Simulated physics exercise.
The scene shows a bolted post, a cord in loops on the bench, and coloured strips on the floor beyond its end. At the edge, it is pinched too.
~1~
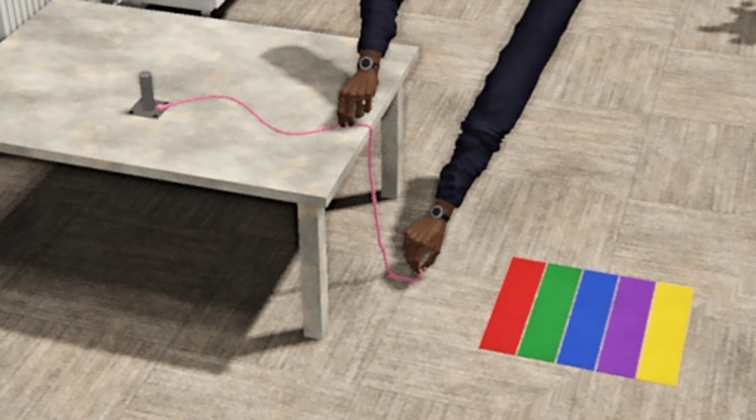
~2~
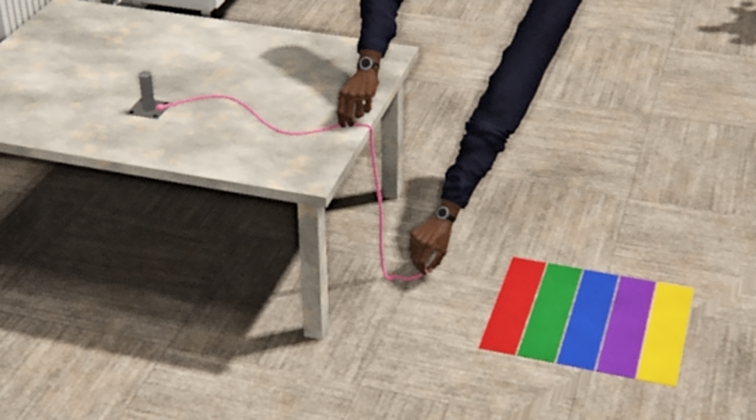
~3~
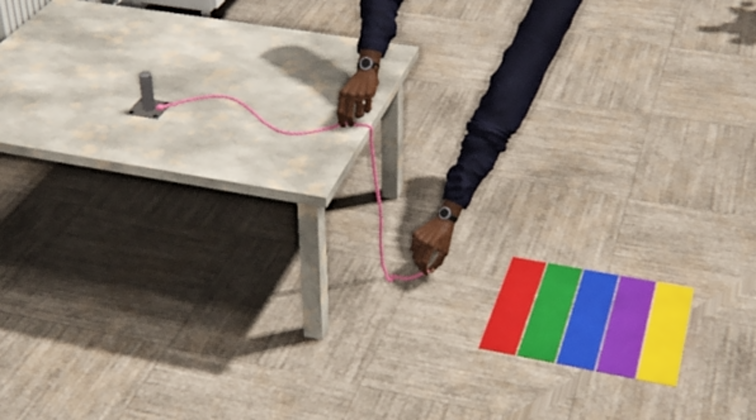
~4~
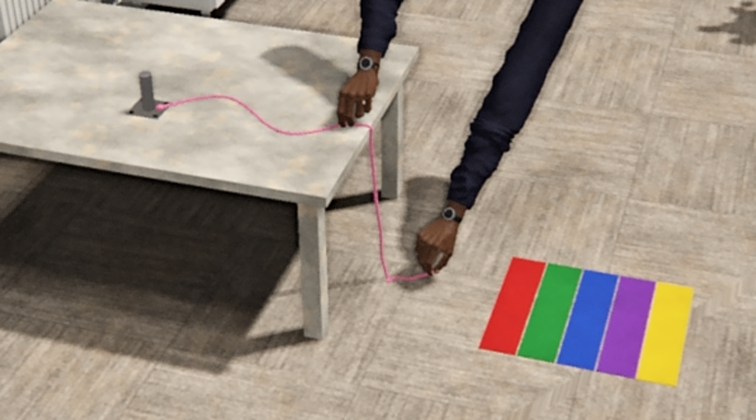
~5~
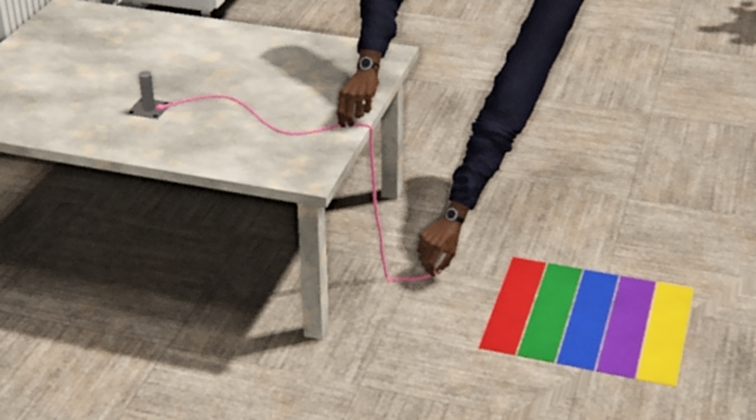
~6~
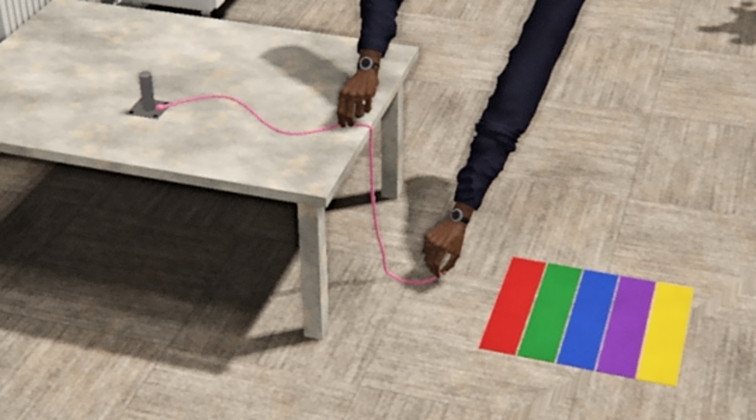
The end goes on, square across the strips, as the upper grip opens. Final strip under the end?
Blue.
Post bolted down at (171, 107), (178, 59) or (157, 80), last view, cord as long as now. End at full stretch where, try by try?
You'd get roughly (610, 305), (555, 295) and (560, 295), one for each try.
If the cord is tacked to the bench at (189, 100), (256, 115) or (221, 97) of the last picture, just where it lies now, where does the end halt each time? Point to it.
Pixel spots, one per try: About (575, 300), (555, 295), (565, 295).
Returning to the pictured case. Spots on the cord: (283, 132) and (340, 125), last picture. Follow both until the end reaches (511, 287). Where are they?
Well, the first one sits at (319, 128), and the second one sits at (368, 143).
A little later, end near (511, 287); over red.
Next, end near (558, 295); over green.
When it is tight, end near (587, 300); over blue. It gets as far as the blue strip.
